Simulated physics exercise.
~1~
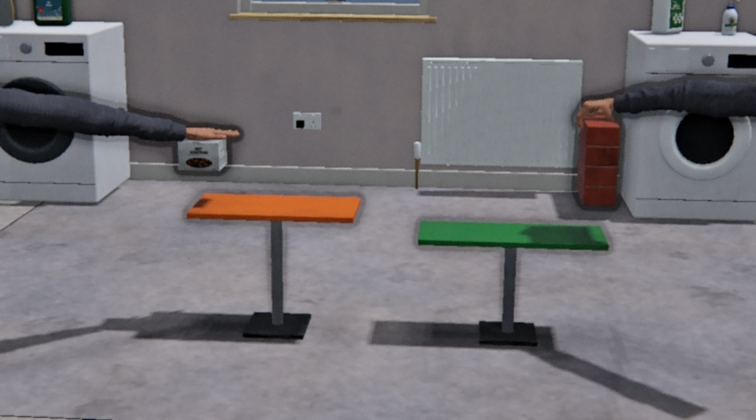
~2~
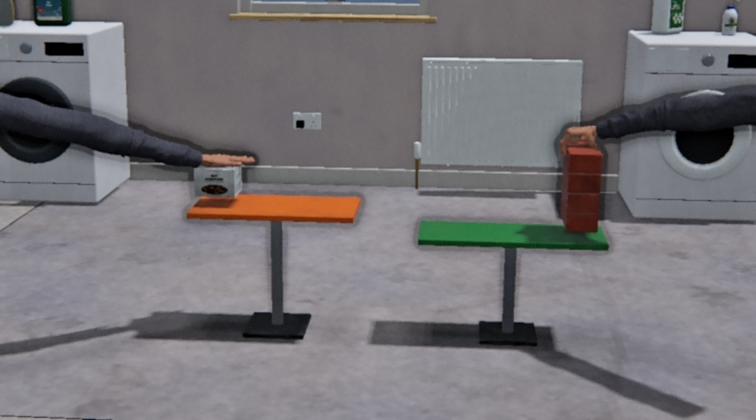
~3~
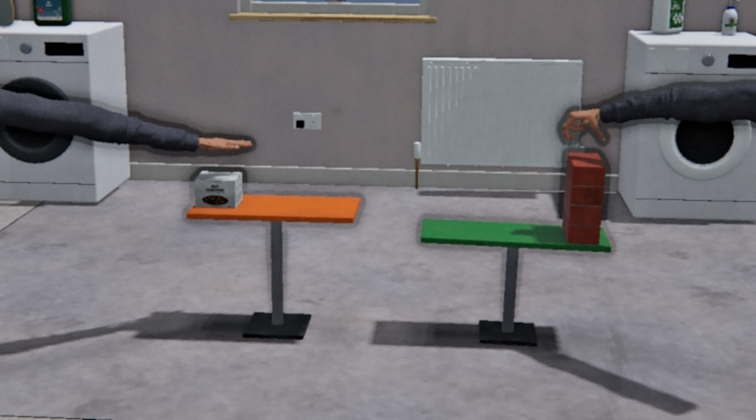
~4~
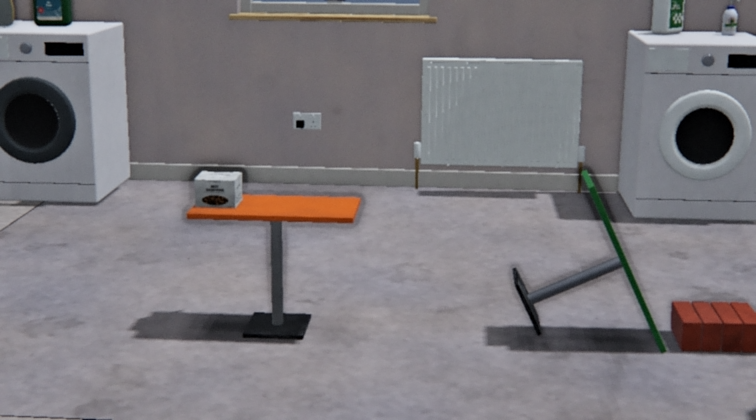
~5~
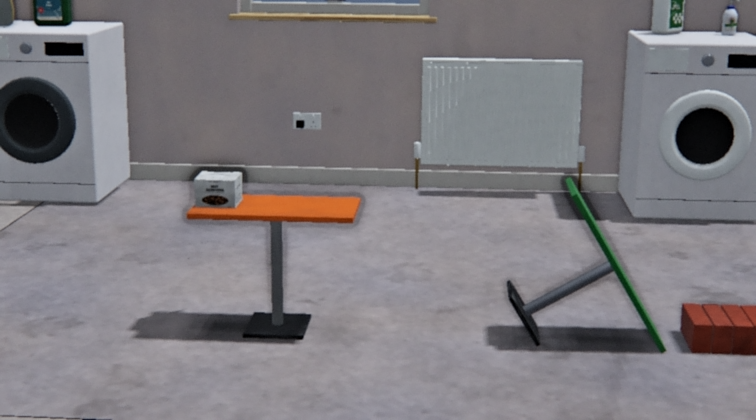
Hands setting a box on an orange table, which stays standing, and red bricks on a green table, which tips over rightward.
